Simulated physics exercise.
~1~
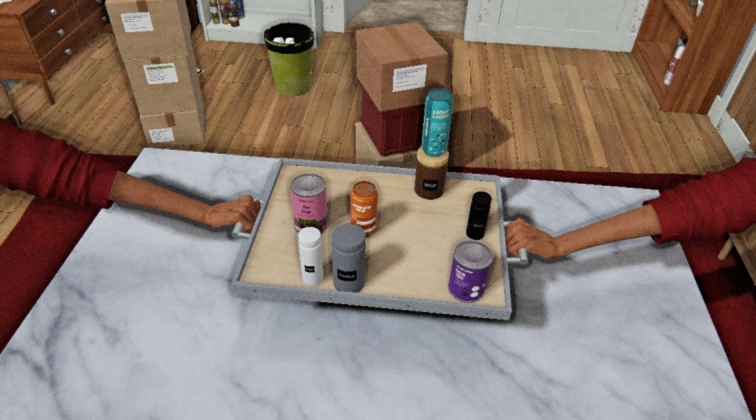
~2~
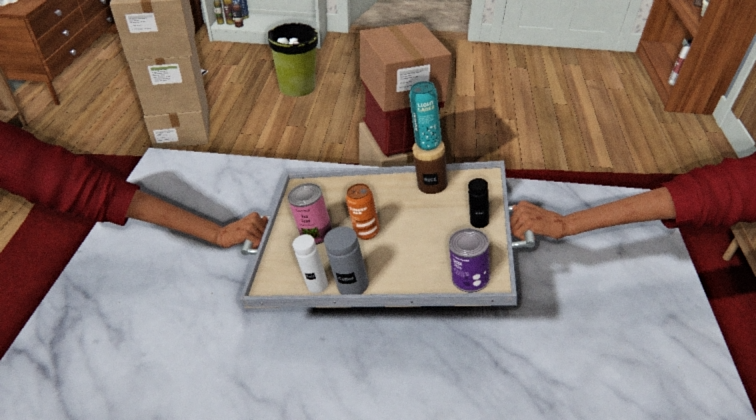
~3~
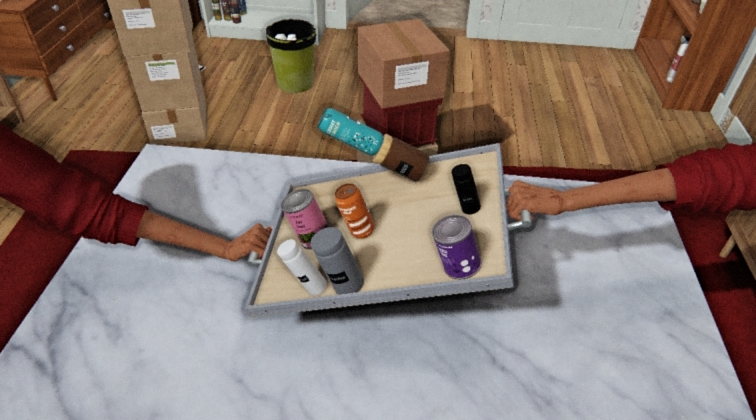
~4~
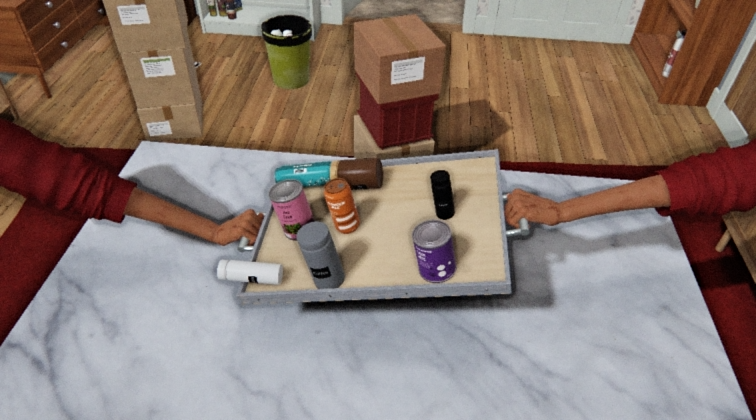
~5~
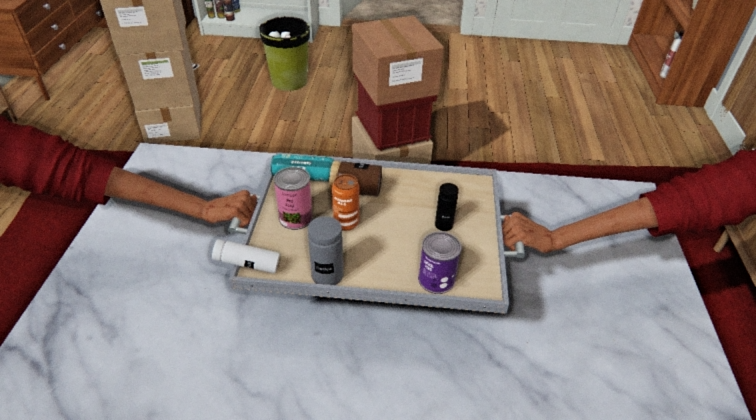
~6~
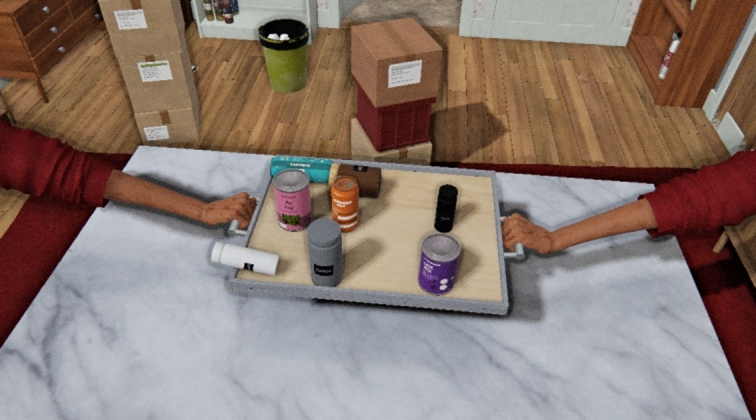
A stacked turquoise can and brown jar topple as hands tilt the tray, staying aboard.
